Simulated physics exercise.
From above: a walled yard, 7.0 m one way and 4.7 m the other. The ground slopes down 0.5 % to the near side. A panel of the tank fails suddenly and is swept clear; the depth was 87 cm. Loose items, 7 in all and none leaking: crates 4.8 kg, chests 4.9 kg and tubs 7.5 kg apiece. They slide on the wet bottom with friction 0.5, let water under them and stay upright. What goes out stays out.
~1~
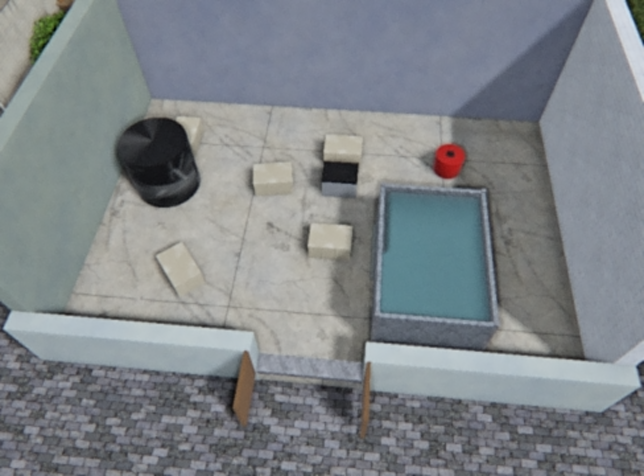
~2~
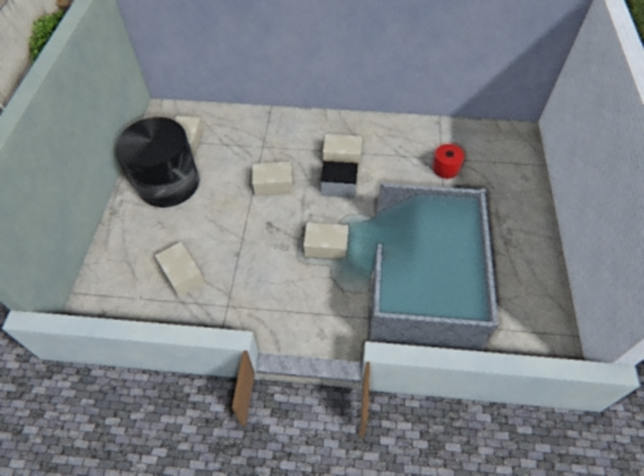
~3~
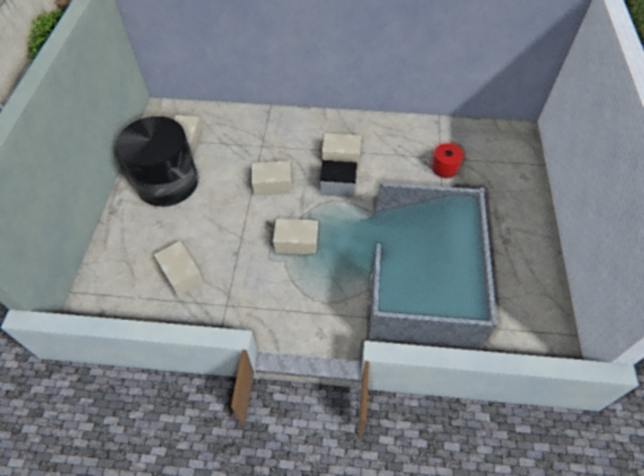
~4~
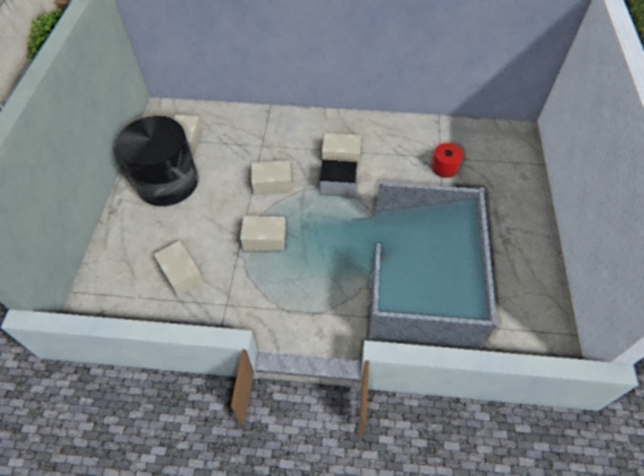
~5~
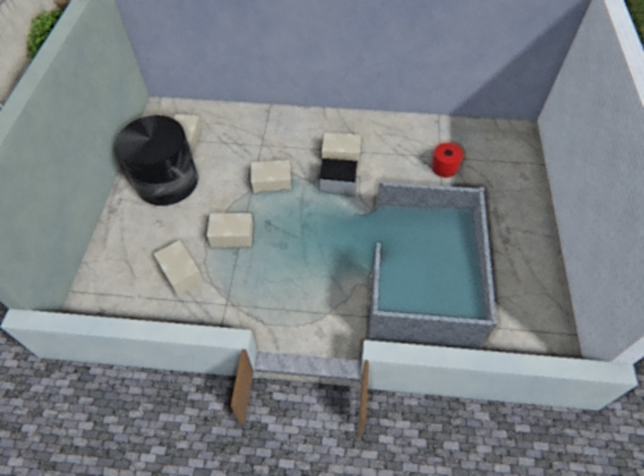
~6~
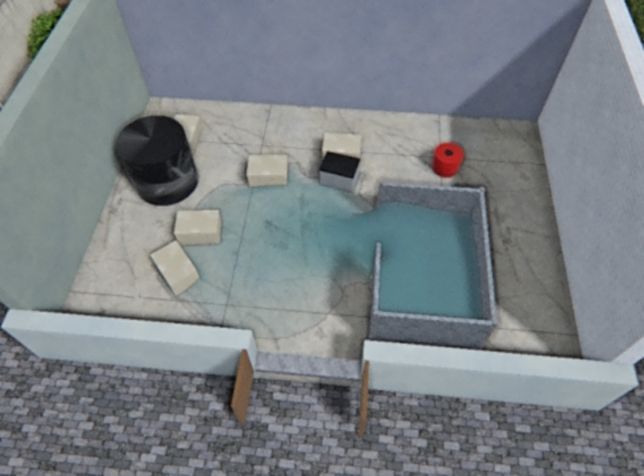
Water pouring from a broken tank in a walled yard, spreading leftward across the floor and pushing a pale block along.
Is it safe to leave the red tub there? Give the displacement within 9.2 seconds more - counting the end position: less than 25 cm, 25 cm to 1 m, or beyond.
The red tub travels far.
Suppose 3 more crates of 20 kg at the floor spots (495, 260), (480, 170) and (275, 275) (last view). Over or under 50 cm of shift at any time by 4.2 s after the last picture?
In that order: Short of it, less, past it.
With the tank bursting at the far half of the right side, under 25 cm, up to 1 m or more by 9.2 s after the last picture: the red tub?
In that case the red tub slides a little.
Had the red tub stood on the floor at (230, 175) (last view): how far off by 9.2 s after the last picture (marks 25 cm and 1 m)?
It ends far away.
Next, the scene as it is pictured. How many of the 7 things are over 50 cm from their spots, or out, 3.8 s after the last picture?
By then 6.
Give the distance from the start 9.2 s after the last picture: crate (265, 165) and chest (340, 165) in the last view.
In turn: 400 cm, 350 cm.
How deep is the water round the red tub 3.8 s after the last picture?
Roughly 0 cm.
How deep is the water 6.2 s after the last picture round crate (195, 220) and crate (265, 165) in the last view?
About 8 and 9 cm.
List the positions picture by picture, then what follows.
The red tub at (451, 154), on the bottom; water covers 2.5 m2; 0 of 7 have shifted, in the first frame.
The red tub at (450, 154) rests on the ground; 3.1 m2 under water; 1 of 7 have shifted, in the second frame.
The red tub at (449, 154) rests on the ground; 4.2 m2 under water; 1 of 7 have shifted, in the third frame.
The red tub at (449, 153) rests on the ground; 5.5 m2 under water; 1 of 7 have shifted, in the fourth frame.
The red tub at (449, 153) rests on the ground; water covers 7.0 m2; 1 of 7 have shifted, in the fifth frame.
The red tub at (449, 153) rests on the ground; 8.6 m2 under water; 3 of 7 have shifted, in the sixth frame.
Then, 1.2 s after the last picture the red tub is near (449, 153), 0.0 m from its start, aground; 0 of 7 are out; 4 afloat.
Then, 3.8 s after the last picture the red tub is near (449, 153), 0.0 m from its start, aground; 0 of 7 are out; 4 afloat.
Then, 6.2 s after the last picture the red tub is near (485, 169), 0.6 m from its start, aground; 0 of 7 are out; 6 afloat.
Then, 9.2 s after the last picture the red tub is near (552, 254), 2.2 m from its start, afloat; 0 of 7 are out; 7 afloat.
